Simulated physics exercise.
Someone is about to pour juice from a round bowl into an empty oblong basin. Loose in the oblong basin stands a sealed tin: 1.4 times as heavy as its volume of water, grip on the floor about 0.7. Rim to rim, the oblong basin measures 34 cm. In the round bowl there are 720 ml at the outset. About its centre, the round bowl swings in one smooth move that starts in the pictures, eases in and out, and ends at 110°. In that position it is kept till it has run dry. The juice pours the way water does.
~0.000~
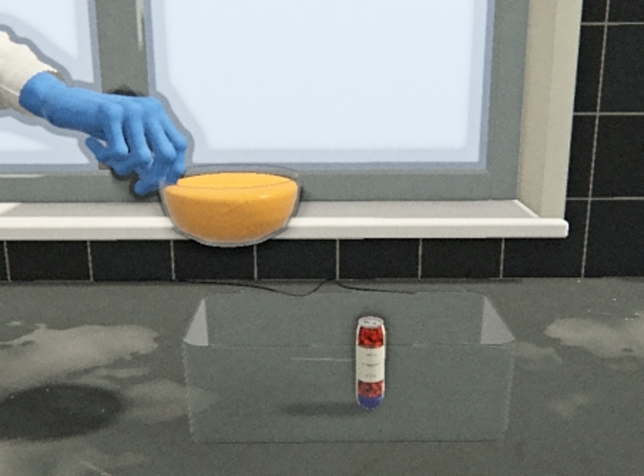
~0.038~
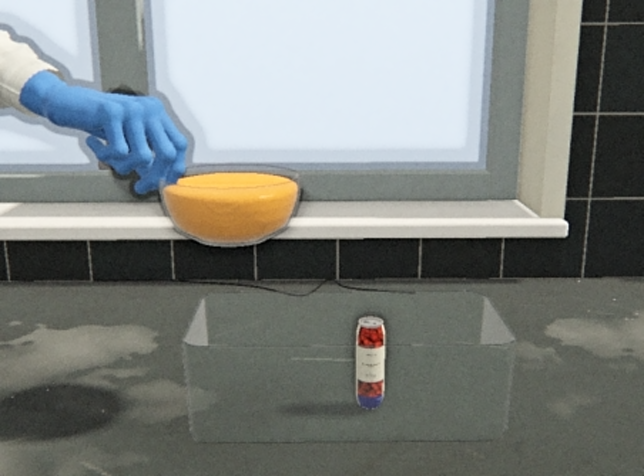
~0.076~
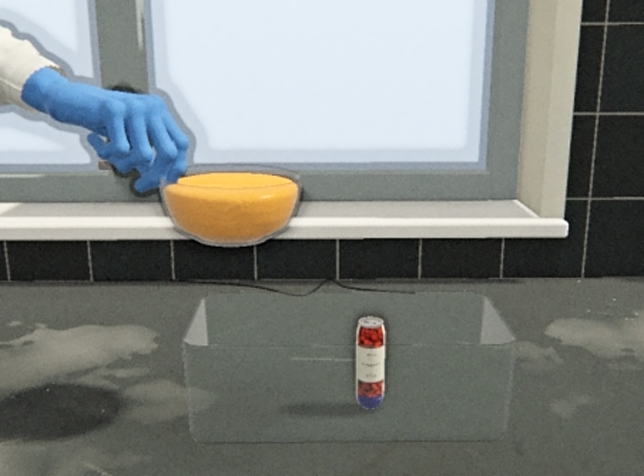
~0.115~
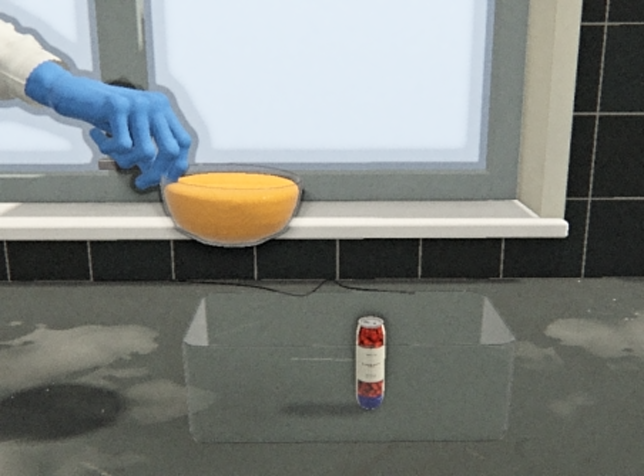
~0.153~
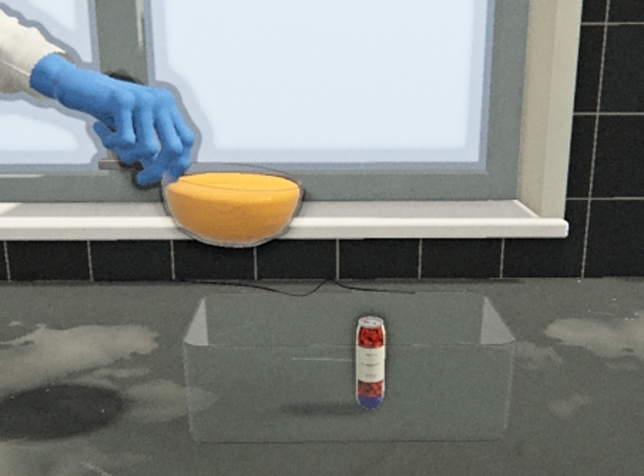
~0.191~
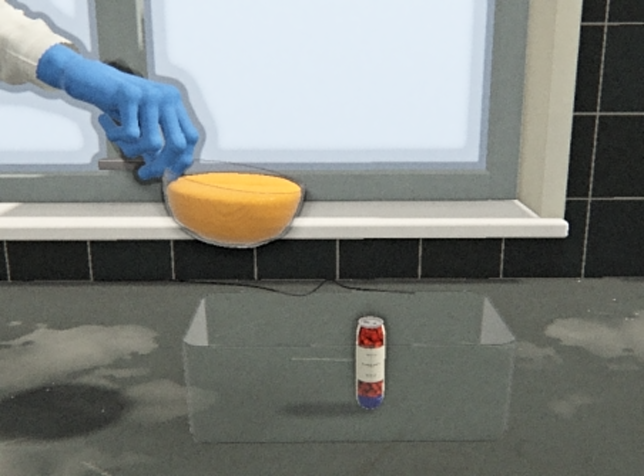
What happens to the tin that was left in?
It will stay on its base.
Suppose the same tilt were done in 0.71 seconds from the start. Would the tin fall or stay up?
Outcome - the tin remains standing.
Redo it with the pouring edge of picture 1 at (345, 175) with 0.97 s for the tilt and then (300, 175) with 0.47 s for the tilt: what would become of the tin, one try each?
First it stays on its base; then it tips over.
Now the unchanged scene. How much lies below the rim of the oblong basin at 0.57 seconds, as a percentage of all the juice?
About 22 per cent.
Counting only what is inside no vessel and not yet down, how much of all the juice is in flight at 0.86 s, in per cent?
Around 5 percent of the liquid.
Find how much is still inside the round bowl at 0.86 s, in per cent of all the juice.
What remains is about 1 percent of it all.
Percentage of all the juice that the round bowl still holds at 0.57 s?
Close to 38 percent of the liquid remains at that time.
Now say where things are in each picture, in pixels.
It leans 0°; its right rim is at (300, 177); the juice meets the walls at (165, 185) and (297, 184); the oblong basin's rim runs from (194, 319) to (500, 317); the tin's top is at (371, 326), in the first frame.
It leans 0°; its right rim is at (300, 178); the juice meets the walls at (165, 185) and (298, 184), in the second frame.
It leans 2°; its right rim is at (301, 179); the juice meets the walls at (166, 184) and (298, 185), in the third frame.
It leans 4°; its right rim is at (301, 182); the juice meets the walls at (167, 183) and (299, 186), in the fourth frame.
It leans 7°; its right rim is at (303, 185); the juice meets the walls at (168, 183) and (300, 187), in the fifth frame.
It leans 10°; its right rim is at (304, 189); the juice meets the walls at (169, 183) and (301, 188), in the sixth frame.
By 0.57 s the tilt is 71° and 39 per cent is still to pour; the tin stands where it began.
By 0.86 s the tilt is 106° and 1 per cent is still to pour; the tin stands where it began.
By 1.15 s the tilt is 110° and 0 per cent is still to pour; the tin stands where it began.
By 1.47 s the tilt is 110° and 0 per cent is still to pour; the tin stands where it began.
At rest the tin stands where it began.
